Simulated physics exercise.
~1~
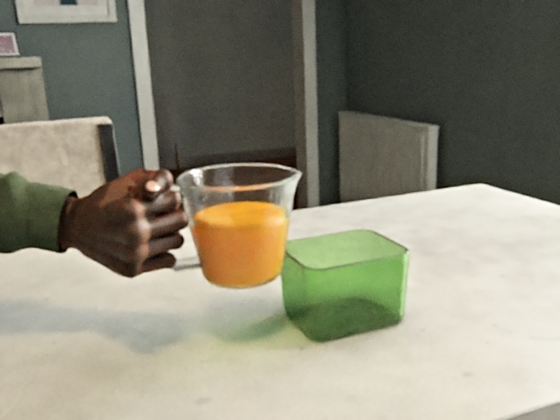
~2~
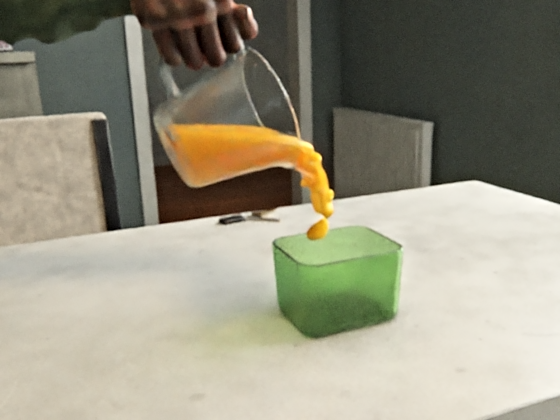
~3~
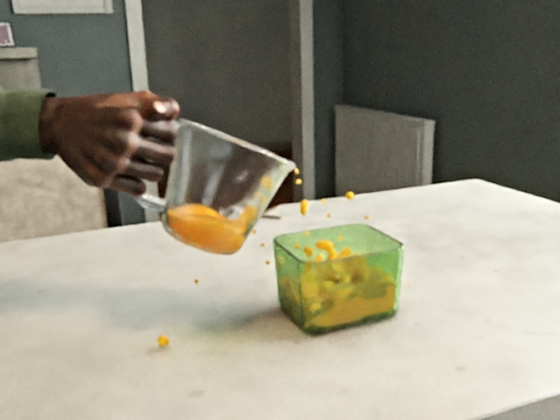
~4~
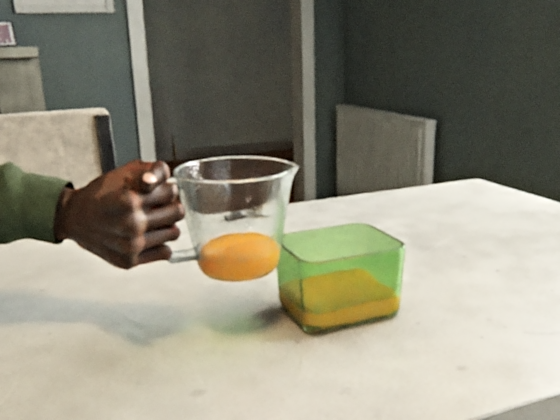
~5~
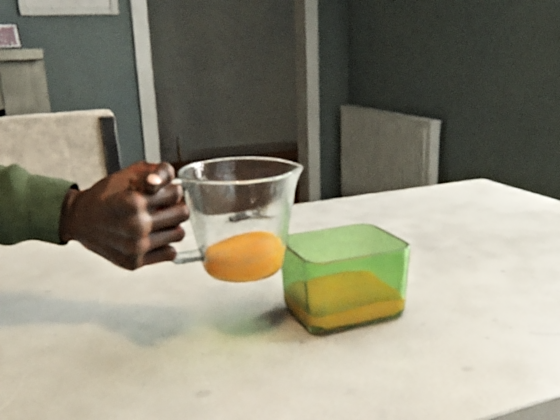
A hand tilting a glass jug of orange juice, pouring into a green tub with some splashing, then righting it partly emptied.
